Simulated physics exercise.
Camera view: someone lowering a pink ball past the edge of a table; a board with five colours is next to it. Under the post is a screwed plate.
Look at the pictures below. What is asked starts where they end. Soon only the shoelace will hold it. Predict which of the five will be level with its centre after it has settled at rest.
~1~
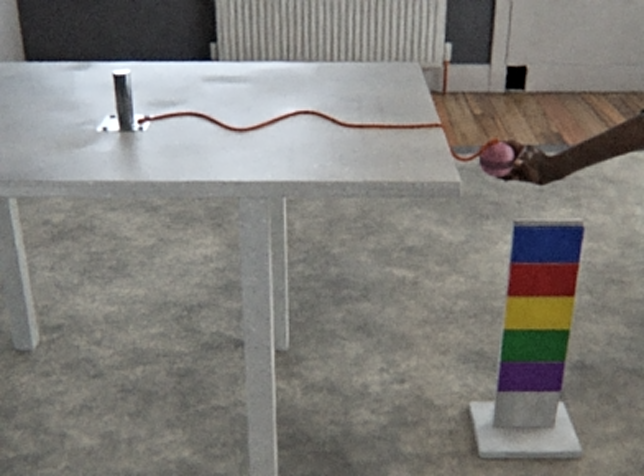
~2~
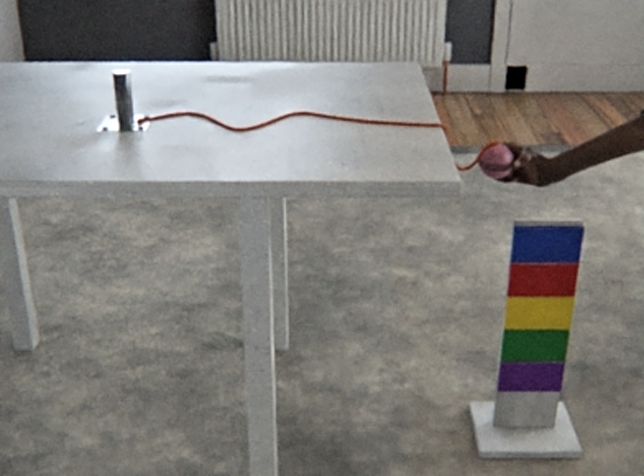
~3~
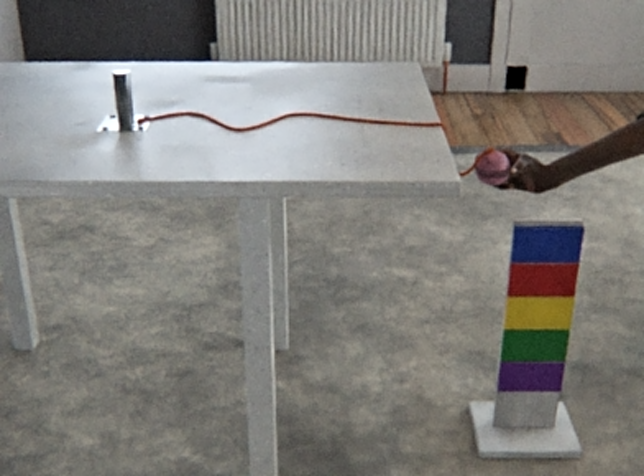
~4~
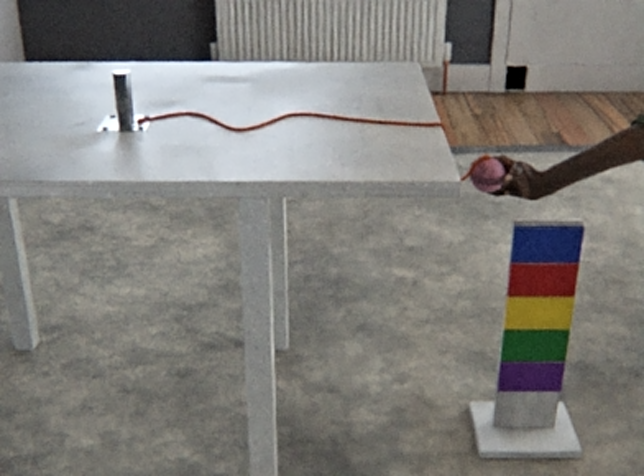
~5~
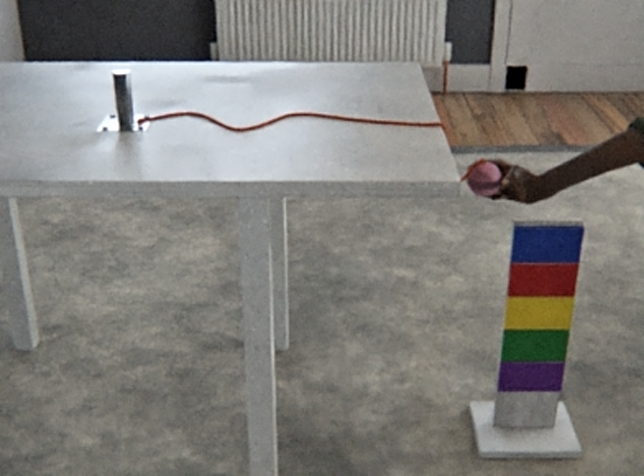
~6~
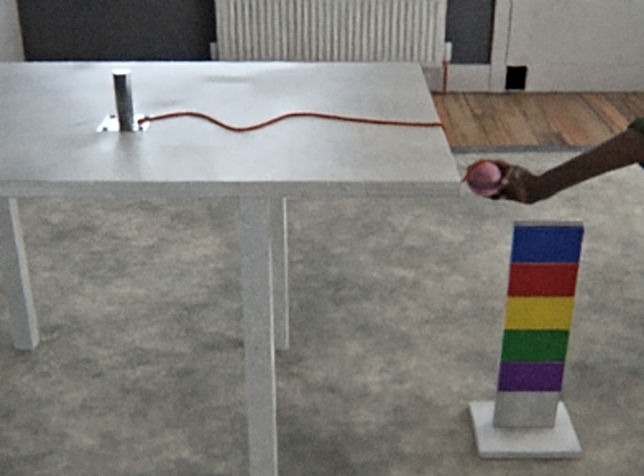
I predict red.
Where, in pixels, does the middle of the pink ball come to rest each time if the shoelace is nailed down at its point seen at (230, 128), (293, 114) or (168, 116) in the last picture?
Results: (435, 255); (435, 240); (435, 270).
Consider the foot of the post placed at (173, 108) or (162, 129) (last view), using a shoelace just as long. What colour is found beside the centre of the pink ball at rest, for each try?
The first case gives yellow, the second gives yellow.
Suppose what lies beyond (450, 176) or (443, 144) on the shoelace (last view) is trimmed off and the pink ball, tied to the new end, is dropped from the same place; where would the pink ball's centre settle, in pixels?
Estimated pixels: (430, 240) then (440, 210).
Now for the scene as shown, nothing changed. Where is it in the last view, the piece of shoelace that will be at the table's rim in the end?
It sits at about (386, 123).
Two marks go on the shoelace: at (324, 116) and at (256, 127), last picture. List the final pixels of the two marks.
At (375, 120) for the first, at (289, 121) for the second.
Soon after, ball near (452, 266); level with red.
Then, ball near (419, 275); level with red.
At rest, ball near (434, 278); level with red. At red.
